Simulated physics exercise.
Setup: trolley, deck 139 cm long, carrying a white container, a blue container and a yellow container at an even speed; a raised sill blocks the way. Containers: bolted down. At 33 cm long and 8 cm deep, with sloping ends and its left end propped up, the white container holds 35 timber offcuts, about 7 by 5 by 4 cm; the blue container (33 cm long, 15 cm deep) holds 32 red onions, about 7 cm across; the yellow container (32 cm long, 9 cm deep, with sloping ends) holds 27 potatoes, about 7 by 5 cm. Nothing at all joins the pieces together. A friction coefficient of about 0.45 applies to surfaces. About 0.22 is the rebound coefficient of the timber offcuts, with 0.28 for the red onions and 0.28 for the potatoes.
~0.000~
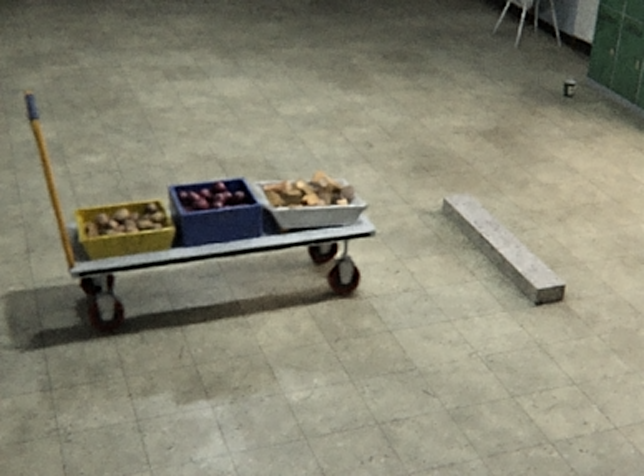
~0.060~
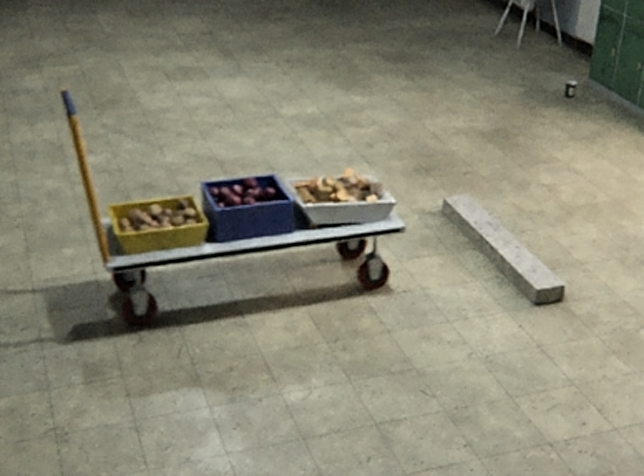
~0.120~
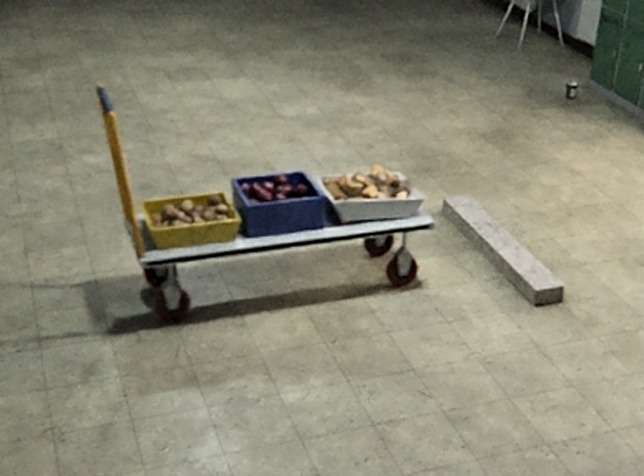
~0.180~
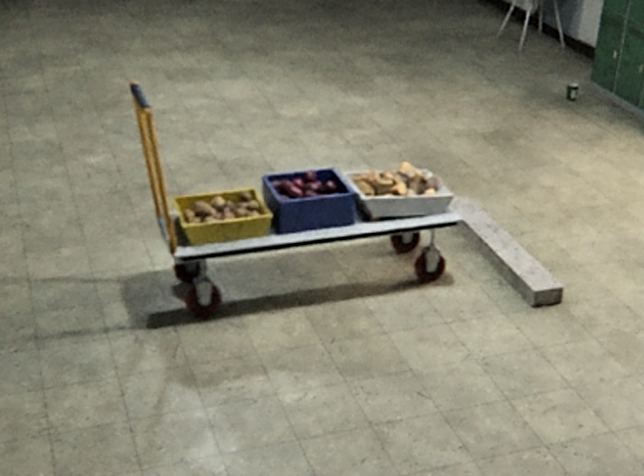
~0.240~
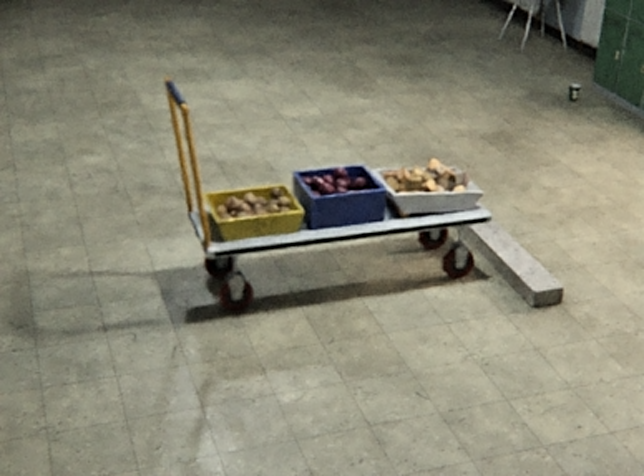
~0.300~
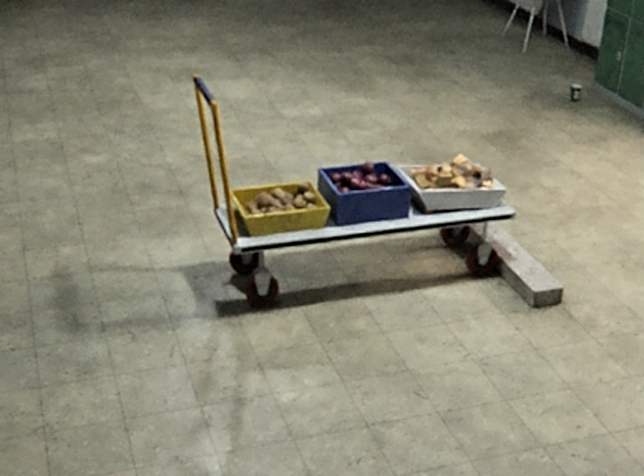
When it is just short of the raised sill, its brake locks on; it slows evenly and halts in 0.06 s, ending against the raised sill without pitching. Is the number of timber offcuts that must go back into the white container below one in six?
No - A sixth is crossed.
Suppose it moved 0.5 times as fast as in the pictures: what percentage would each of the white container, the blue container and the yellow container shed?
Then the white container sheds 0 per cent, the blue container 0 per cent, and the yellow container 0 per cent.
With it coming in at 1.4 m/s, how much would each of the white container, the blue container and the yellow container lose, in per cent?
Then the white container sheds 0 per cent of its load, the blue container 0 per cent, and the yellow container 0 per cent.
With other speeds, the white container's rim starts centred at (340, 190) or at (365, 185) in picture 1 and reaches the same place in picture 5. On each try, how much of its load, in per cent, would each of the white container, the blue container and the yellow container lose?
White container 20 then 10, blue container 0 then 0, yellow container 0 then 0 per cent.
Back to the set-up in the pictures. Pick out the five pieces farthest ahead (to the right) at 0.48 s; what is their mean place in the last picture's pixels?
Close to (504, 157).
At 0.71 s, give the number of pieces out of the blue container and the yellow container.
Estimated count: Blue container around 4, yellow container around 2.
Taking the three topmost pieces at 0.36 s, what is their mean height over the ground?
Around 54 cm high.
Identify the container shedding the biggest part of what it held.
Answer: The white container.
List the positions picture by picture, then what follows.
In the first frame (we follow the rim corner now nearest the camera; the camera moves round a little), white container at (273, 209); blue container at (185, 214); 76 cm still to roll; nothing out yet.
In the second frame, white container at (305, 205); blue container at (219, 209); 61 cm still to roll.
In the third frame, white container at (336, 201); blue container at (251, 205); 45 cm still to roll.
In the fourth frame, white container at (366, 198); blue container at (283, 201); 30 cm still to roll.
In the fifth frame, white container at (397, 194); blue container at (315, 197); 14 cm still to roll.
In the sixth frame, white container at (421, 191); blue container at (341, 194); stopping; nothing out yet.
After 0.36 s, 1 of 35 out of the white container, 0 of 32 out of the blue container and 0 of 27 out of the yellow container.
After 0.48 s, 8 of 35 out of the white container, 1 of 32 out of the blue container and 0 of 27 out of the yellow container.
After 0.71 s, 14 of 35 out of the white container, 4 of 32 out of the blue container and 2 of 27 out of the yellow container.
Final count (at 1.22 s), 14 of 35 out of the white container, 4 of 32 out of the blue container and 2 of 27 out of the yellow container. Asked share, 14 of 35, 40 per cent.
